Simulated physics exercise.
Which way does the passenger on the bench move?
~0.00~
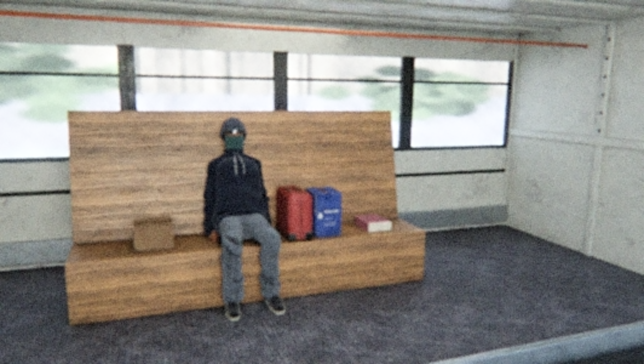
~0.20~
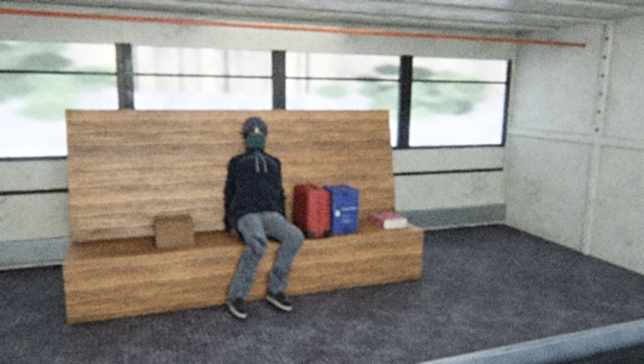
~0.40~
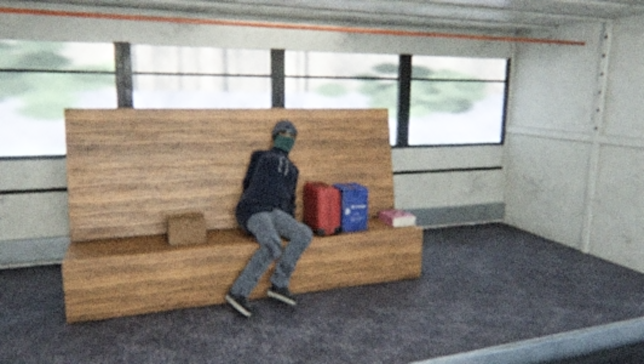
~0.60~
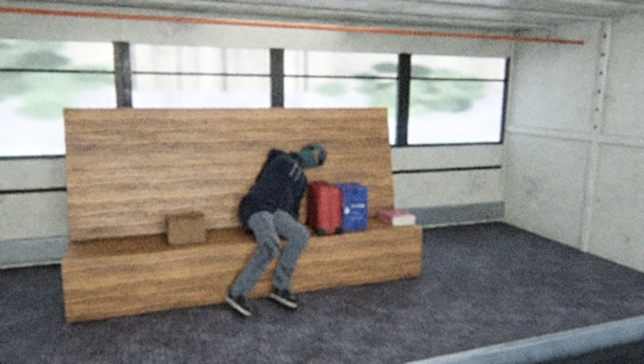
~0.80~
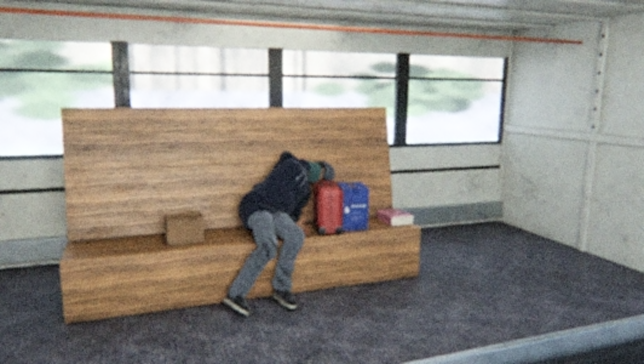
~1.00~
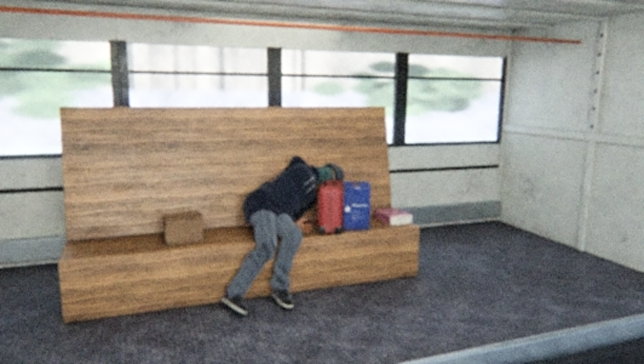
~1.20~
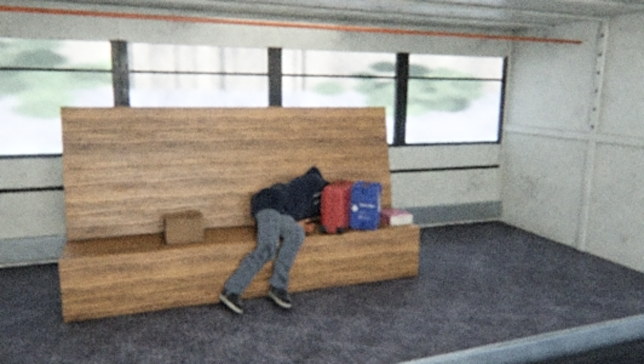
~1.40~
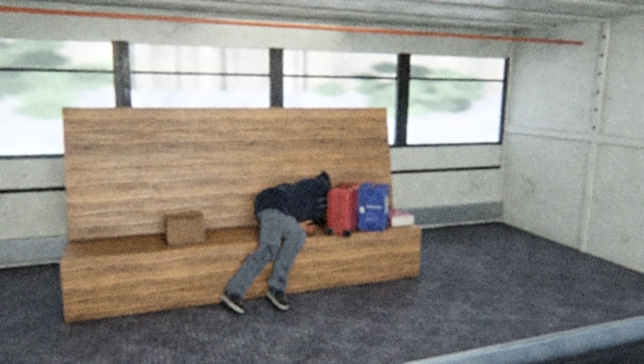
The passenger moves to the right, sliding along the bench and slumping toward the red and blue cases.
